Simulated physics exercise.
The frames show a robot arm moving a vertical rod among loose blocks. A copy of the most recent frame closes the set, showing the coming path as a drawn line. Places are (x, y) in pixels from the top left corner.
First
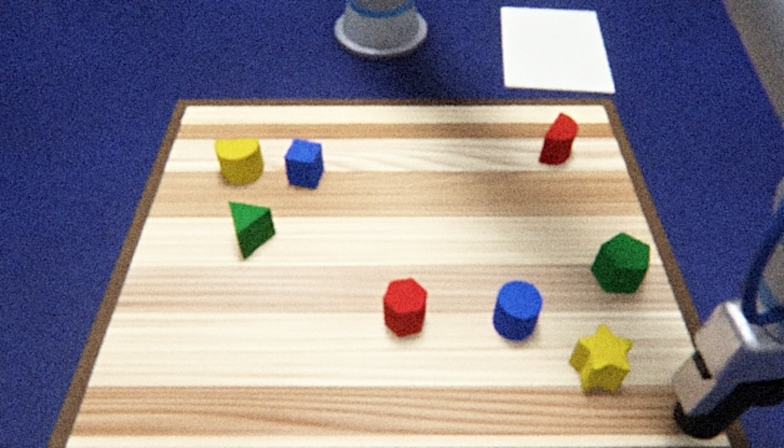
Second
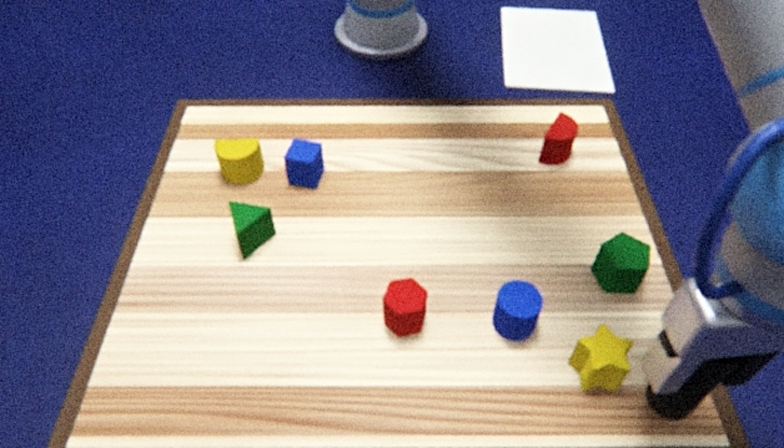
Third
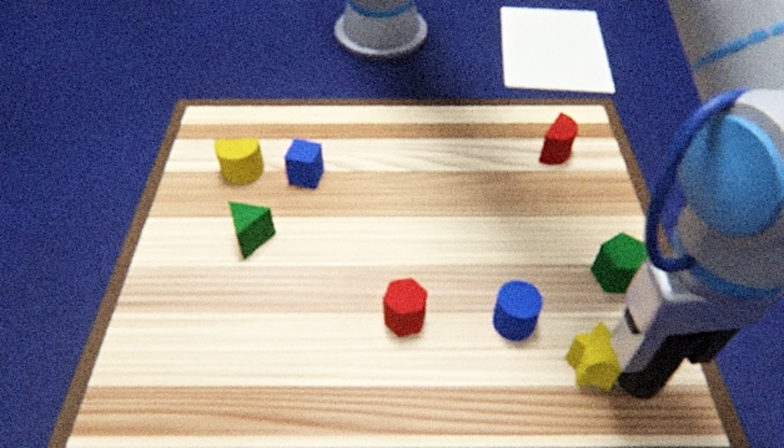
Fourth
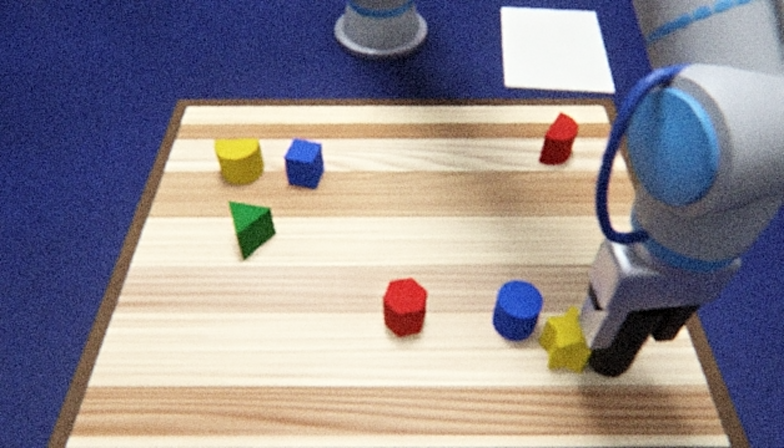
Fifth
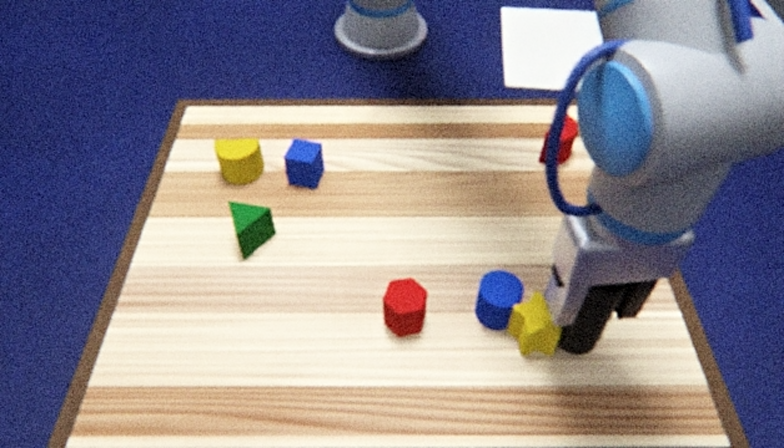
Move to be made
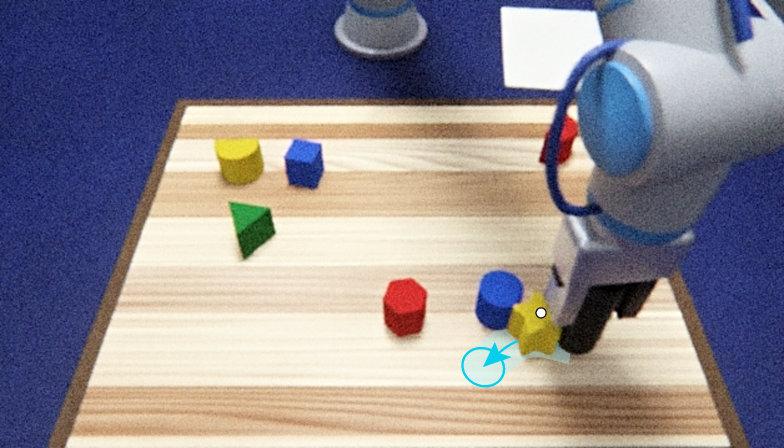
We see coloured blocks scattered on a striped wooden board as a robot arm moves in from the lower right, pushing the yellow star left and slightly upward against the blue cylinder, which then shifts slightly left.
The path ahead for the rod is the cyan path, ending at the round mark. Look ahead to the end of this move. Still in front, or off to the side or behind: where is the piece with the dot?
When the path is over, you would find the piece with the dot off to the side or behind the rod.
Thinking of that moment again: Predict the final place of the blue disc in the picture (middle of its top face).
It should be at about (462, 271).
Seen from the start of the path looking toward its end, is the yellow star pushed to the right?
Yes
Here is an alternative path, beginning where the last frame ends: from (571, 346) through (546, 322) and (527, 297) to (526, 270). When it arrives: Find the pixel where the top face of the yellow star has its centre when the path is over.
Close to (502, 284).
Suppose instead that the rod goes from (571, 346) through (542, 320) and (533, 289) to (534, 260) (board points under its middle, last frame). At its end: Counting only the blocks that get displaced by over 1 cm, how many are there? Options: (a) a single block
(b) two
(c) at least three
Letter b.
The line goes from (571, 346) via (537, 339) and (507, 347), ending at (483, 367); the dot is on the yellow star.
The first path, step by step. Halfway along, rod at (523, 332); blue disc at (467, 272); yellow star at (487, 305).
At the end, rod at (485, 358); red six-sided block unmoved; blue disc at (462, 271); yellow star at (469, 308), turned 40° clockwise.
